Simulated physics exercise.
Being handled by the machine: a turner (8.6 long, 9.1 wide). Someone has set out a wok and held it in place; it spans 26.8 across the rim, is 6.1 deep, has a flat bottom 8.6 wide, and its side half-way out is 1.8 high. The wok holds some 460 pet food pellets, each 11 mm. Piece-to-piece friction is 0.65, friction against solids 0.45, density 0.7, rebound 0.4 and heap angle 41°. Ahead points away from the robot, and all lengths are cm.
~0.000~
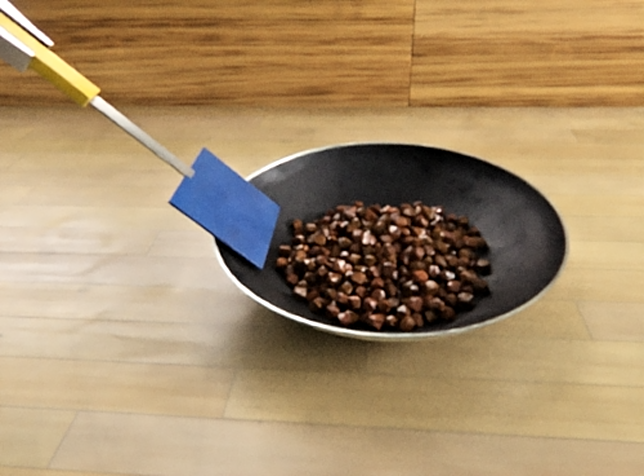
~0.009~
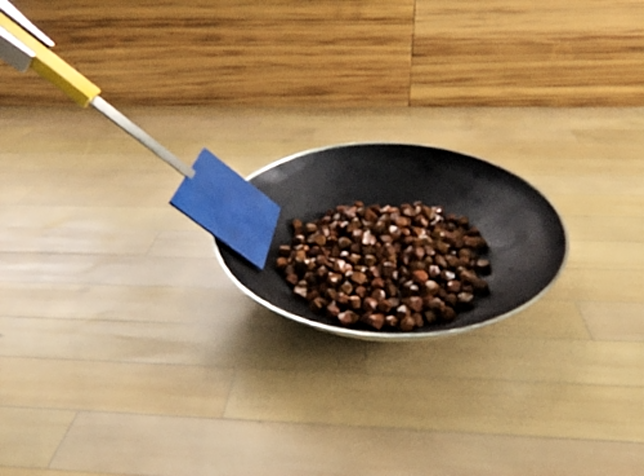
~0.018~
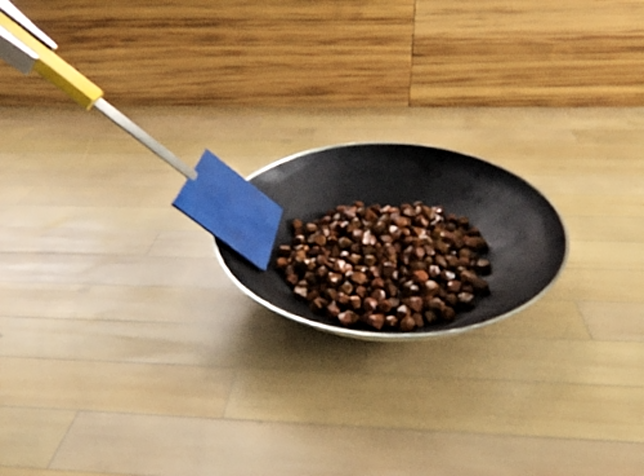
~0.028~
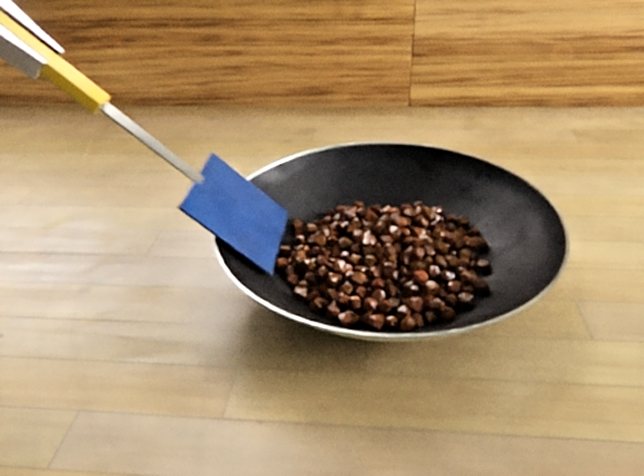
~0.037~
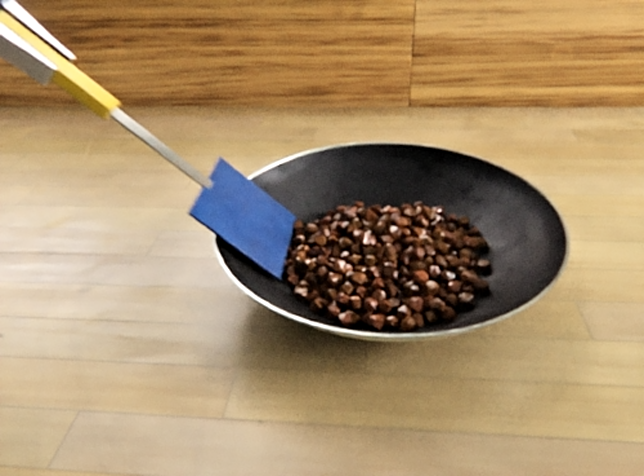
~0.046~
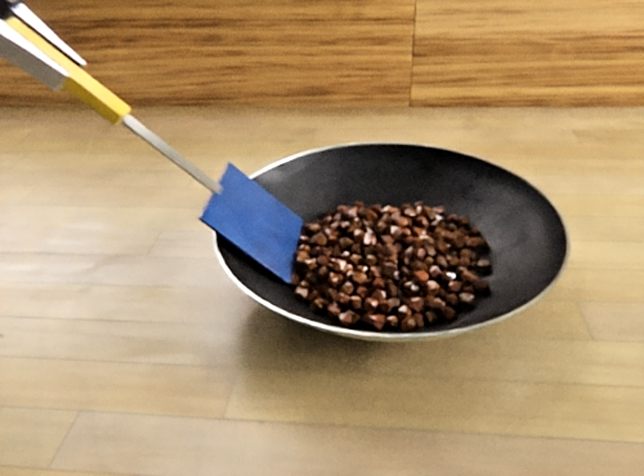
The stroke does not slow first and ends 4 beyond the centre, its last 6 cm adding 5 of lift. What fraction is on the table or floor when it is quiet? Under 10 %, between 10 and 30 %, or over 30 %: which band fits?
The band that fits is under 10 %.
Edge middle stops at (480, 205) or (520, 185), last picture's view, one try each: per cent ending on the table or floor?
The two tries give near 25 and near 40 in a hundred.
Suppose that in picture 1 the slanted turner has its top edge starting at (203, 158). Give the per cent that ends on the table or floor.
I'd estimate around 5 per cent.
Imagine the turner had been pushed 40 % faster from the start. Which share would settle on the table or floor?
Roughly 15 in a hundred.
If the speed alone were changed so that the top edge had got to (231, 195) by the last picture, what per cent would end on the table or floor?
About 20 percent.
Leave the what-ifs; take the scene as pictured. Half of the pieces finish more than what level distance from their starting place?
Some 4 centimetres.
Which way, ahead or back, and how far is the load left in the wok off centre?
Roughly 4.5 centimetres ahead.
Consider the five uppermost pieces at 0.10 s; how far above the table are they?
About 5 cm.
After 0.10 s, sloping 44°, highest piece 6 above the table; 457 in the wok.
After 0.15 s, sloping 44°, highest piece 6 above the table; 457 in the wok.
After 0.38 s, sloping 44°, highest piece 7 above the table; 440 in the wok, 7 on the table or floor, 10 on the blade or in flight.
After 1.43 s, sloping 44°, highest piece 7 above the table; 440 in the wok, 17 on the table or floor.
At rest, 440 in the wok, 17 on the table or floor. That is 4 % on the table or floor.
